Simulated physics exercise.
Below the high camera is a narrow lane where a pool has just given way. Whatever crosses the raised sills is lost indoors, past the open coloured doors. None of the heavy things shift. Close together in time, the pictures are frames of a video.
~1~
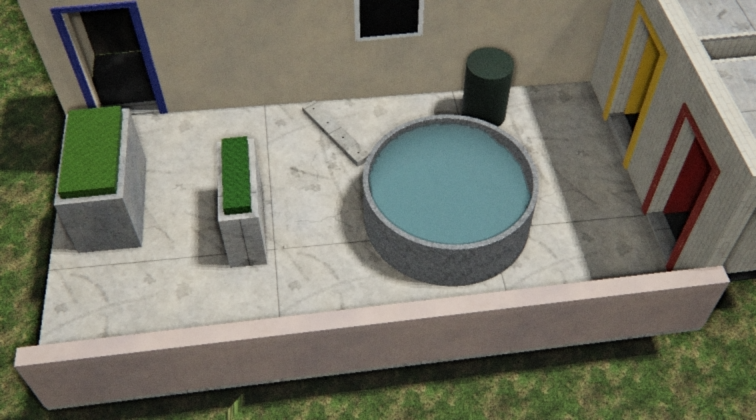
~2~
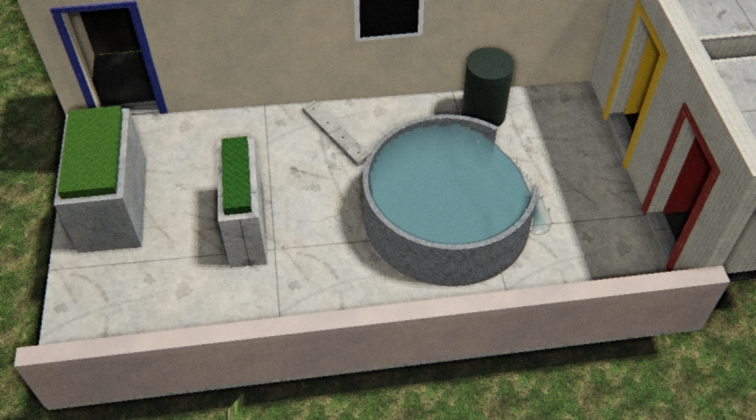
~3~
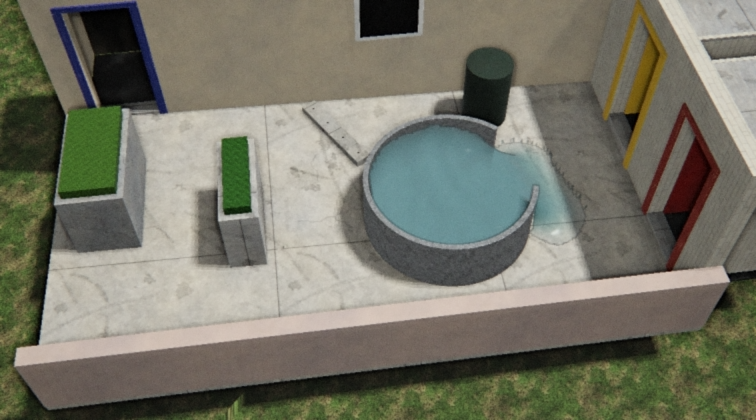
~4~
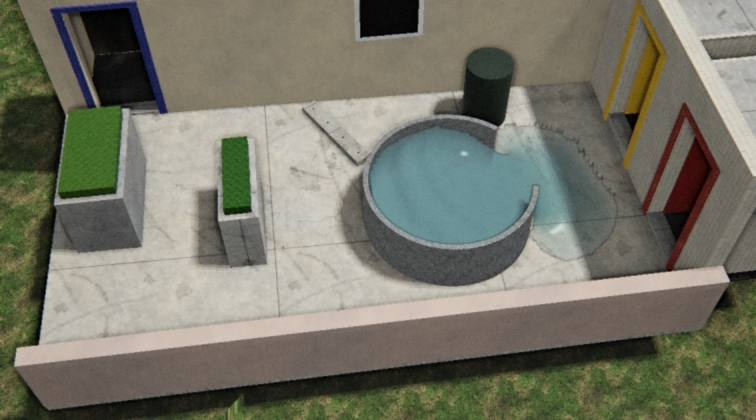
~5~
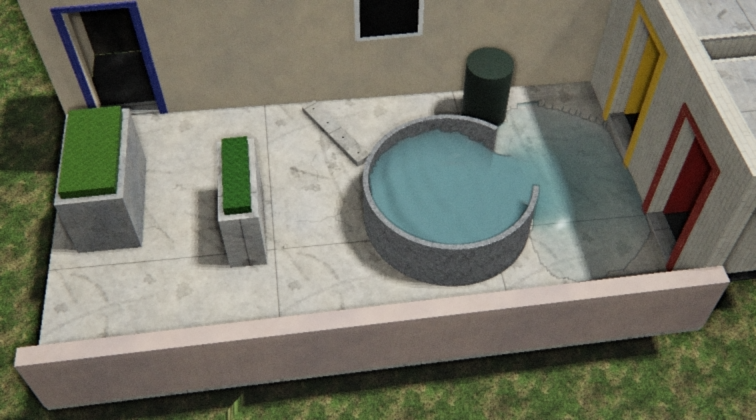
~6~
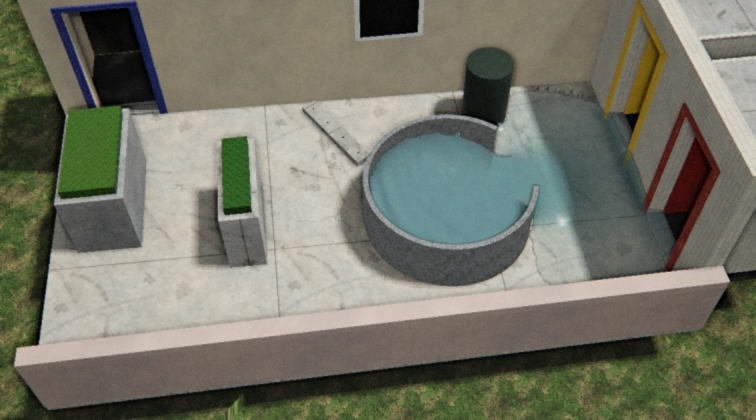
Round grey pool in a walled yard breaking open on its right side, water spreading across the paving toward yellow and red doorways.
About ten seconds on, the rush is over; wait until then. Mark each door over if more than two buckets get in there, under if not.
Blue door: Under, red door: Over, yellow door: Over.
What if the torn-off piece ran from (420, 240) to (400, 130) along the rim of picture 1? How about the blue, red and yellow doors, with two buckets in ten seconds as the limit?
At the doors, blue crosses the line, red crosses the line and yellow never reaches it.
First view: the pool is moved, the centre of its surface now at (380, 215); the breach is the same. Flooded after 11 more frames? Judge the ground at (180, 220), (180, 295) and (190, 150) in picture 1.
I'd call them still dry, still dry and still dry, in the order asked.
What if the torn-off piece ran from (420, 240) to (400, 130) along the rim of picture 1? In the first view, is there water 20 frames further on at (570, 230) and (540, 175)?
Well, the first place would be still bare and the second one still bare.
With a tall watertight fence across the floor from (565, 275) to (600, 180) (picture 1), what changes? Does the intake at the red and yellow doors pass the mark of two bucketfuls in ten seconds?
Reading it off, the red door comes in higher and the yellow door comes in higher.
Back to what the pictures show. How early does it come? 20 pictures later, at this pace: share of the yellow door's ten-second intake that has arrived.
Result: 85 % of the ten-second total.
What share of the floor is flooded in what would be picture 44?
Close to 60 %.
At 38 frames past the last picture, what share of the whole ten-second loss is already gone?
I'd say about 80 per cent.
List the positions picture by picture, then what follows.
Still water in the pool at (450, 181), in the first picture.
The front is at (534, 232), out from the gap at (518, 180), in the second picture.
The front is at (537, 151), out from the gap at (517, 183), in the third picture.
Water pours out at (517, 184) and has run to (570, 145), in the fourth picture.
Water pours out at (517, 184) and has run to (600, 131), in the fifth picture.
Water pours out at (517, 184) and has run to (597, 106), in the sixth picture.
A moment on, water covers 25 % of the floor; the blue door not reached, the red door over two buckets in, the yellow door far over two buckets in.
Next, water covers 25 % of the floor; the blue door not reached, the red door far over two buckets in, the yellow door far over two buckets in.
Then, water covers 45 % of the floor; the blue door not reached, the red door far over two buckets in, the yellow door far over two buckets in.
Later, water covers 60 % of the floor; the blue door not reached, the red door far over two buckets in, the yellow door far over two buckets in.
In the end, water covers 80 % of the floor; the blue door not reached, the red door far over two buckets in, the yellow door far over two buckets in.
